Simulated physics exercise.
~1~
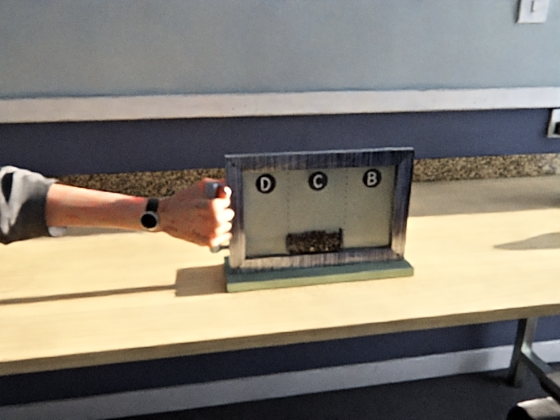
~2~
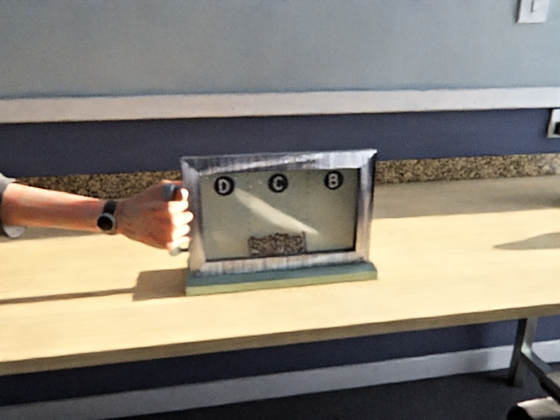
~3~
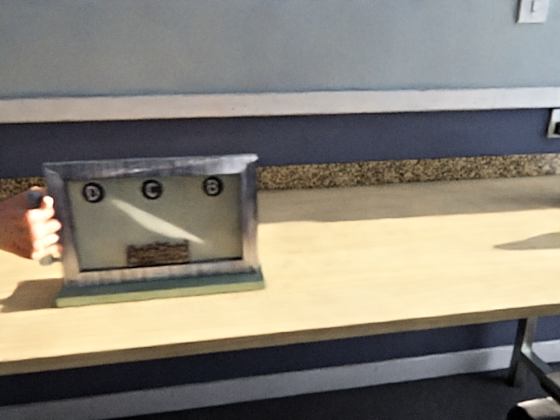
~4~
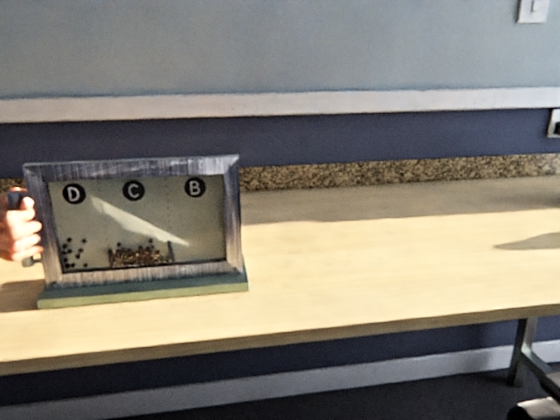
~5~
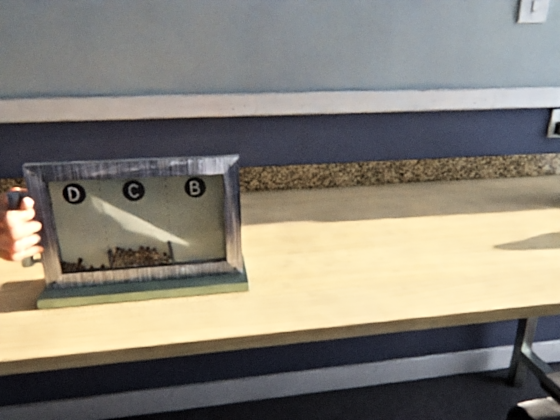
A hand with a dark watch on its wrist grips the left side of a clear, grey-framed case on a pale wooden table, seen from the front by a still camera. The case stands on a green base before a blue and grey wall, with the letters D, C and B along its top and small dark pills heaped under C. The hand moves the case left along the table, the heap staying together at first. As the case stops near the left edge, some pills scatter left into strip D. They settle low there, while most remain under C and none lie under B.
